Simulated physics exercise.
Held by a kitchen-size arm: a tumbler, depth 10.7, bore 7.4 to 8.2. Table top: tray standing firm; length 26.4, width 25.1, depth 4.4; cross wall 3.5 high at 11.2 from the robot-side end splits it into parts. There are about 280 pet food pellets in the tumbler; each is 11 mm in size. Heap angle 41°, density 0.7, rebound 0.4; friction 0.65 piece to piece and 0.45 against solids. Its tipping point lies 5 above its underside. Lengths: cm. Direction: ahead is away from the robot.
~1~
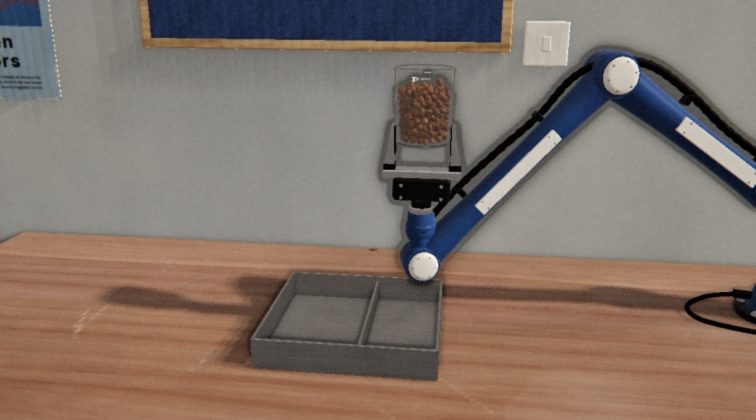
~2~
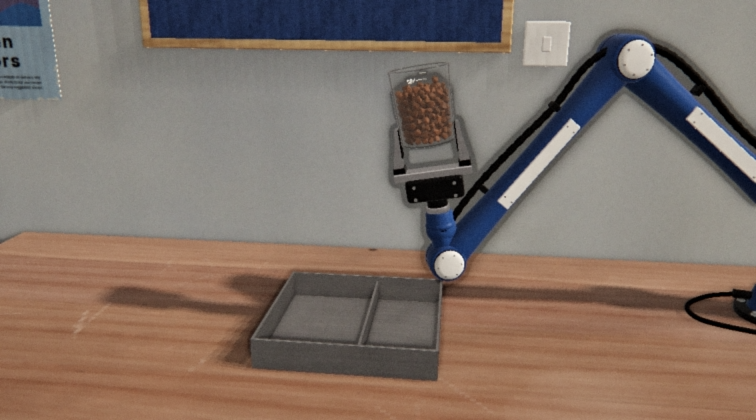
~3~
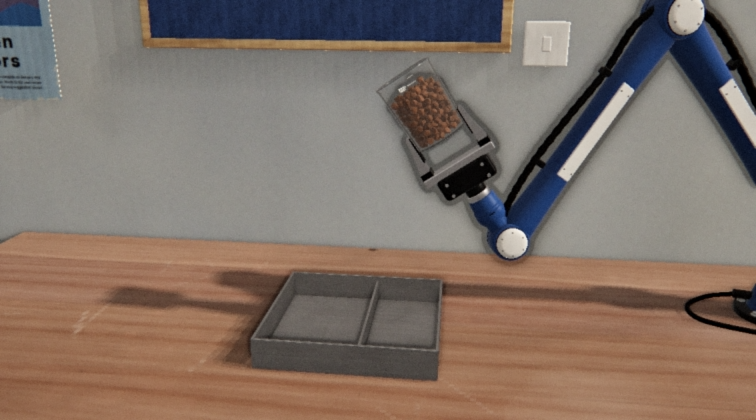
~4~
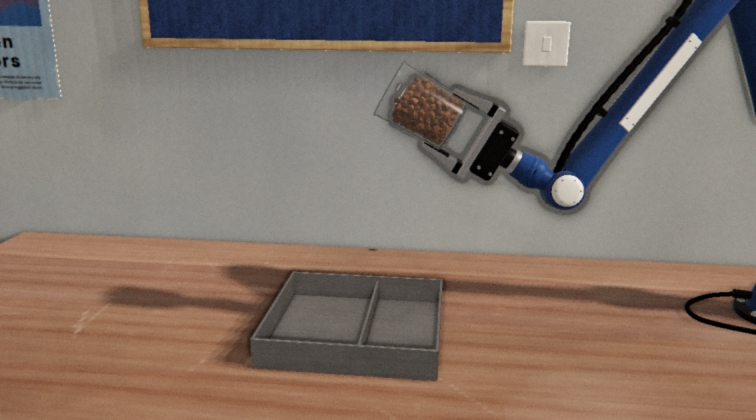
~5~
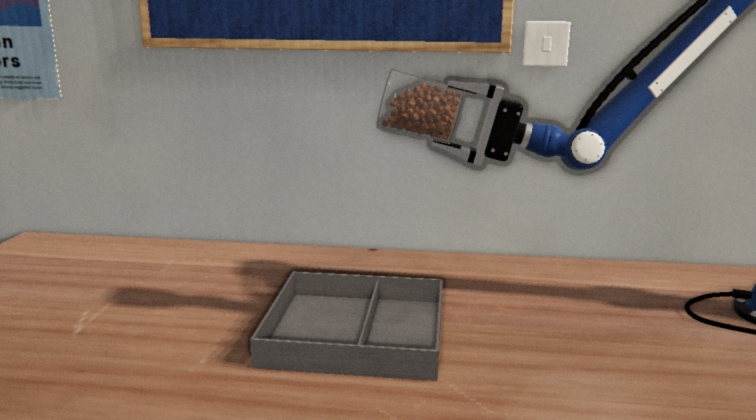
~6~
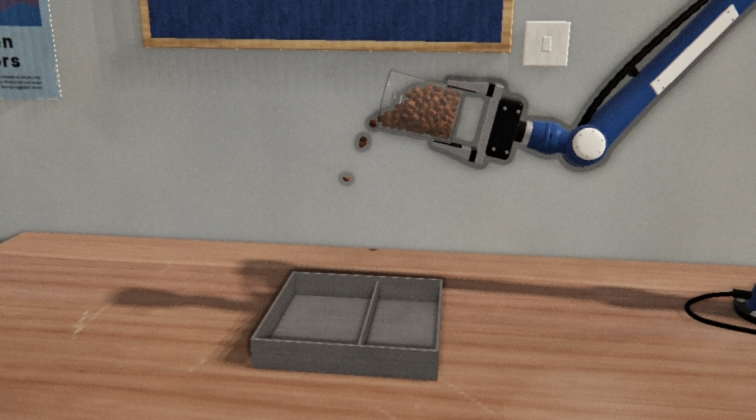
A blue robot arm tilts a clear tumbler of brown pellets leftward until a few drop out.
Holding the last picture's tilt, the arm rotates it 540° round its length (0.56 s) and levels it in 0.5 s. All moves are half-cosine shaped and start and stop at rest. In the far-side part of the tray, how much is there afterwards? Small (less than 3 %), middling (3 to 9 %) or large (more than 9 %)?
Middling.
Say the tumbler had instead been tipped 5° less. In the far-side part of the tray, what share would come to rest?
Estimate: Near 0 %.
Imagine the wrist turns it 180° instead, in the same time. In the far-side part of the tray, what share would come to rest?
Then roughly 5 per cent.
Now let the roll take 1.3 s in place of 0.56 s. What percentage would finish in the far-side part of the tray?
In that case around 20 percent.
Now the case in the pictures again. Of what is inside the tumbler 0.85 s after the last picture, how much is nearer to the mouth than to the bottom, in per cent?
Close to 40 per cent is in the half by the mouth.
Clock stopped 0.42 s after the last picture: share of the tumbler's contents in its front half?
Estimate: Near 55 %.
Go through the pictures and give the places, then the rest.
Tumbler middle at (424, 106), upright; upper third of the load around (424, 96), from x 400 to 450, top at y 80; 278 in the tumbler, in the first picture.
Tumbler middle at (424, 106), tipped 10°; upper third of the load around (423, 96), from x 400 to 450, top at y 80, in the second picture.
Tumbler middle at (423, 107), tipped 34°; upper third of the load around (423, 97), from x 395 to 455, top at y 80, in the third picture.
Tumbler middle at (422, 107), tipped 61°; upper third of the load around (426, 98), from x 395 to 460, top at y 80, in the fourth picture.
Tumbler middle at (422, 108), tipped 77°; upper third of the load around (428, 98), from x 385 to 455, top at y 85, in the fifth picture.
Tumbler middle at (422, 108), tipped 78°; upper third of the load around (432, 100), from x 345 to 455, top at y 90; 275 in the tumbler, 3 in flight or on a rim, in the sixth picture.
Then, 0.42 s after the last picture, tipped 78°, highest piece 41 above the table; 268 in the tumbler, 6 in the far-side part, 4 in flight or on a rim.
Then, 0.85 s after the last picture, tipped 30°, highest piece 41 above the table; 264 in the tumbler, 12 in the far-side part, 2 in flight or on a rim.
Then, 1.26 s after the last picture, upright, highest piece 42 above the table; 264 in the tumbler, 14 in the far-side part.
Then, 1.96 s after the last picture, upright, highest piece 42 above the table; 264 in the tumbler, 14 in the far-side part.
Final count, 264 in the tumbler, 14 in the far-side part. That is 5 % in the far-side part of the tray.
